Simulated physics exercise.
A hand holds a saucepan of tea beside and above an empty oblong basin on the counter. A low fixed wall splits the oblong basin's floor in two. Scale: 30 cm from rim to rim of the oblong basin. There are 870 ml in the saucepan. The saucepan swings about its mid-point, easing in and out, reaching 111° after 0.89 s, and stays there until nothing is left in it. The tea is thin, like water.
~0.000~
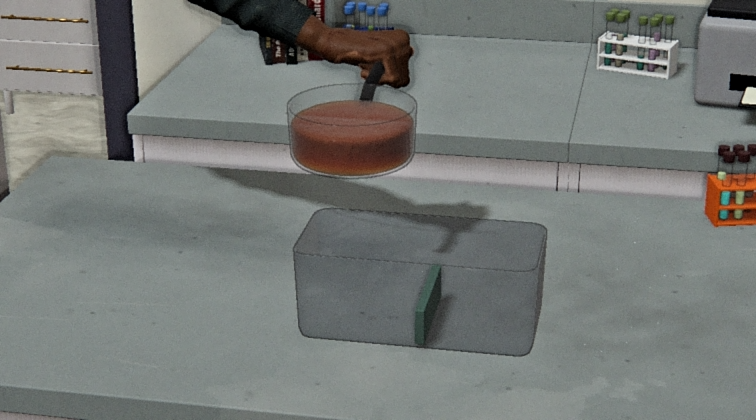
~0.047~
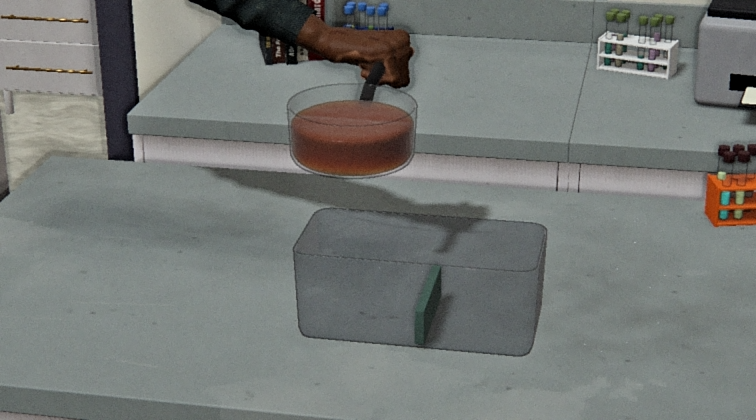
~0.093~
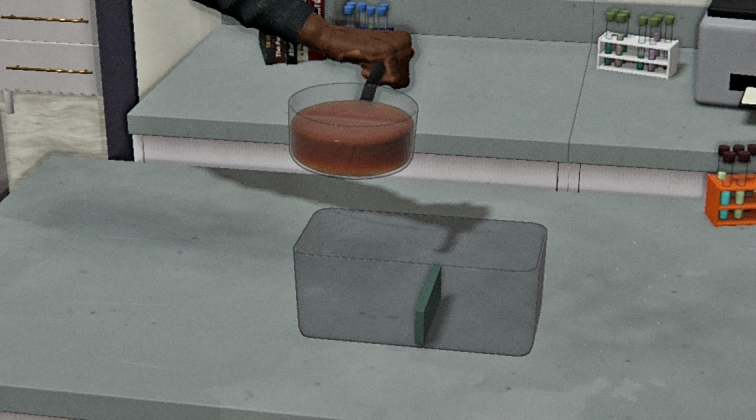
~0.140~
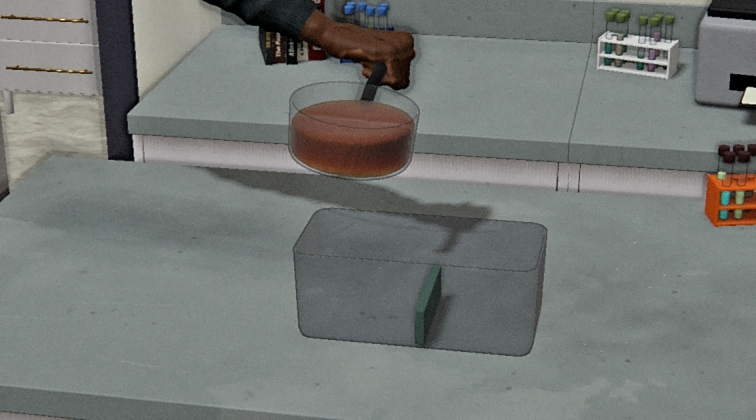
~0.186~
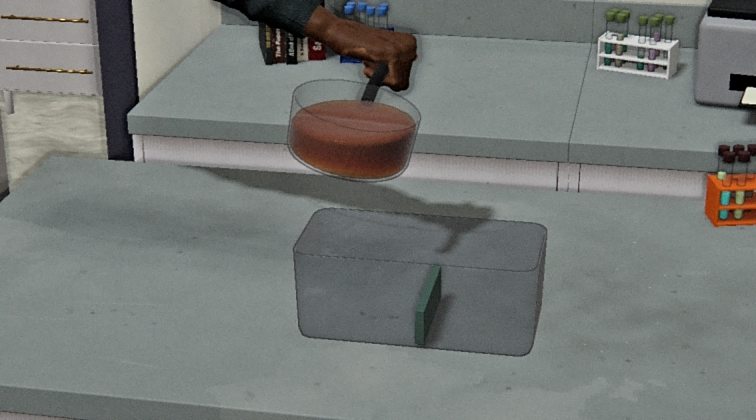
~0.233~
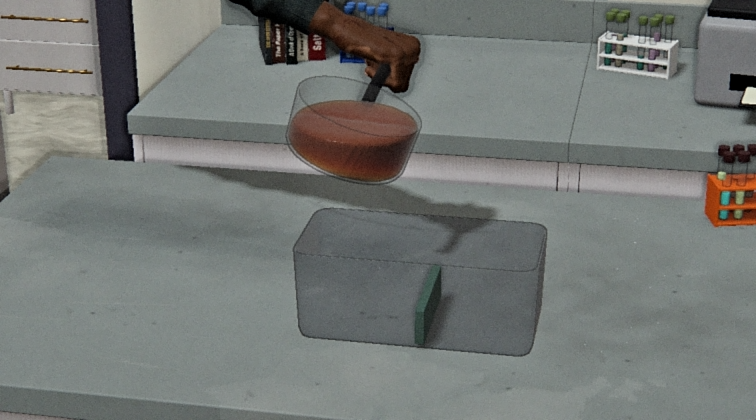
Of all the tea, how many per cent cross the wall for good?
Roughly 69 per cent is past the wall.
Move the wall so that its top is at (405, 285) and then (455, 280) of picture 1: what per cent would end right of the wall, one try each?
In turn about 85 and 45 per cent.
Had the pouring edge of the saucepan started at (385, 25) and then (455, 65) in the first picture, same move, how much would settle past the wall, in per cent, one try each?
In turn about 60 and 80 per cent.
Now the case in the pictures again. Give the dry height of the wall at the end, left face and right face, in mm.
Some 36 mm on the left and 14 mm on the right.
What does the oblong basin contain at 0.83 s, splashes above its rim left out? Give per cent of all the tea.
About 88 per cent.
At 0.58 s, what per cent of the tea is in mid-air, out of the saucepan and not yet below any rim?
About 42 per cent.
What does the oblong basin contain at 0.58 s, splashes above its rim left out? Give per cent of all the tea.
About 20 per cent.
By 0.58 s the tilt is 81° and 37 per cent is still to pour, 0 is left of the wall and 20 right of it.
By 0.83 s the tilt is 110° and 5 per cent is still to pour, 18 is left of the wall and 70 right of it.
By 1.10 s the tilt is 111° and 0 per cent is still to pour, 29 is left of the wall and 69 right of it.
By 1.39 s the tilt is 111° and 0 per cent is still to pour, 30 is left of the wall and 69 right of it.
At rest 30 per cent lies left of the wall, 69 right of it and 1 outside.
